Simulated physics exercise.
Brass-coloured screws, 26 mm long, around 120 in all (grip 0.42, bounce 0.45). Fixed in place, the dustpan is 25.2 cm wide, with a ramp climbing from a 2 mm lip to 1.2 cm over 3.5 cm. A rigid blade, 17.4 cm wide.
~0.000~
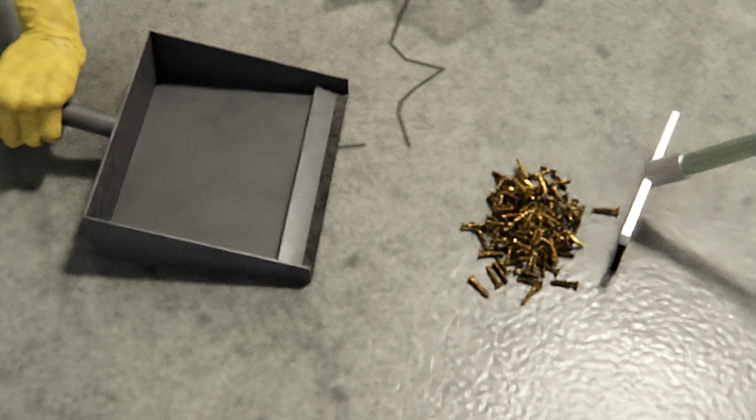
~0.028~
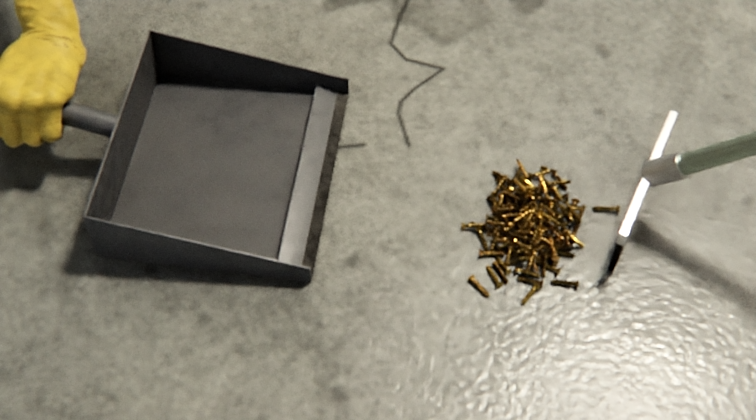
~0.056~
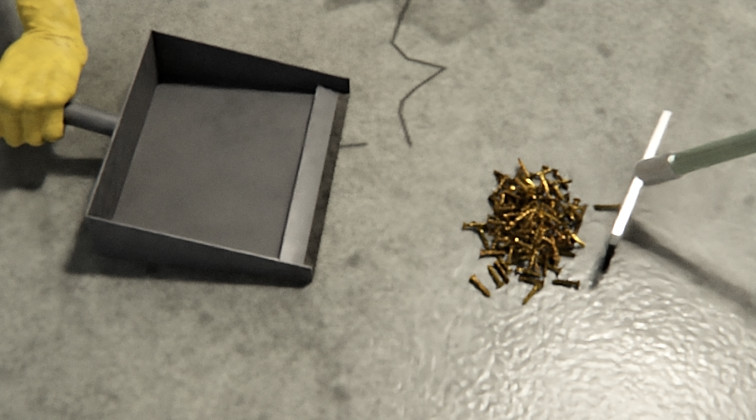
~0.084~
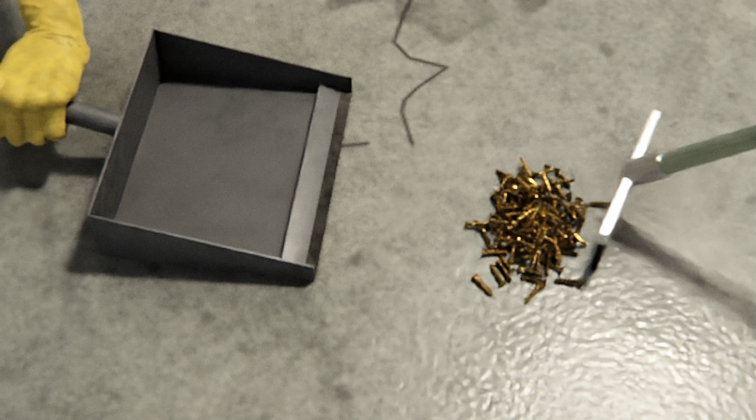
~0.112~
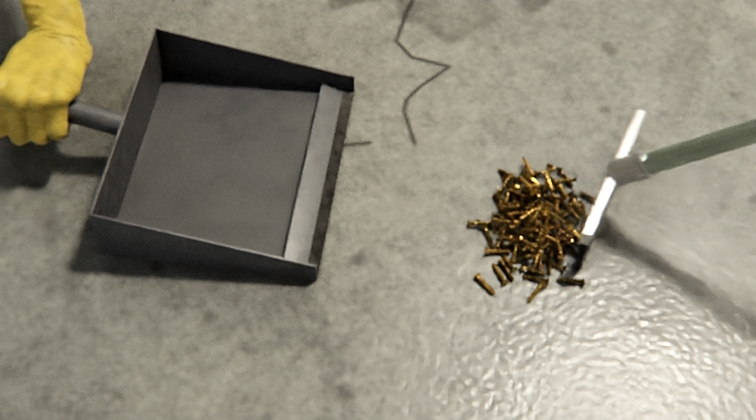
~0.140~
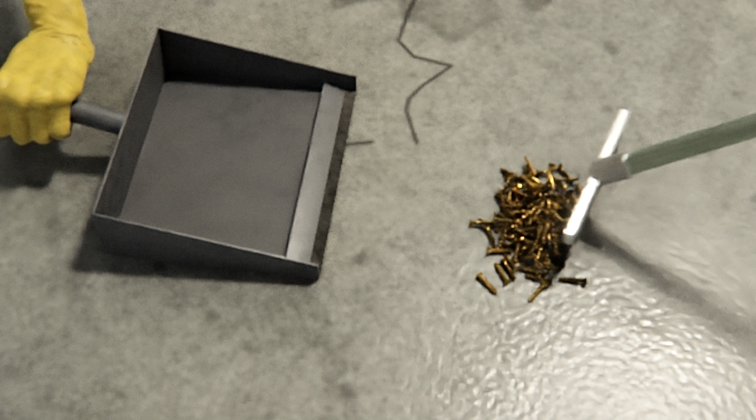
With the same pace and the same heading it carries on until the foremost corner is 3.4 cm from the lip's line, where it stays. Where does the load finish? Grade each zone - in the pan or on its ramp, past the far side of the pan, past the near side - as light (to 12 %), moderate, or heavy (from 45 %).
Pan - light, far side - light, near side - light.
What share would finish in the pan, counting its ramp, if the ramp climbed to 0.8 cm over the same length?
In that case some 15 per cent.
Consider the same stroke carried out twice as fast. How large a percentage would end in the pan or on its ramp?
Share: About 55 %.
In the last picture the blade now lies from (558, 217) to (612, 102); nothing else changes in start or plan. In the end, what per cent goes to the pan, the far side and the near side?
Pan 15, far 5, near 5.
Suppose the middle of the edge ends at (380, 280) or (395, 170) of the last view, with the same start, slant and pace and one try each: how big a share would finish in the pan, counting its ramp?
First try around 0 %, second try around 15 %.
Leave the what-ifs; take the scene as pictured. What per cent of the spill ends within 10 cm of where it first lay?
Roughly 5 per cent.
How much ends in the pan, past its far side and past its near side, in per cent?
The pan holds 5 per cent at the end, the far side 0 per cent and the near side 5 per cent.
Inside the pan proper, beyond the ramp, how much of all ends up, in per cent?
Roughly 0 in a hundred.
Then, at 0.30 s, middle of the blade 16 cm from the lip; 0 % over the lip, far side 0 %, near side 0 %.
After 0.40 s, middle of the blade 9 cm from the lip; 0 % over the lip, far side 0 %, near side 5 %.
Then, at 0.64 s, middle of the blade 6 cm from the lip; 5 % over the lip, far side 0 %, near side 5 %.
At rest (1.3 s), pan 5 %, far side 0 %, near side 5 %, in front of the lip or behind the blade 90 %.
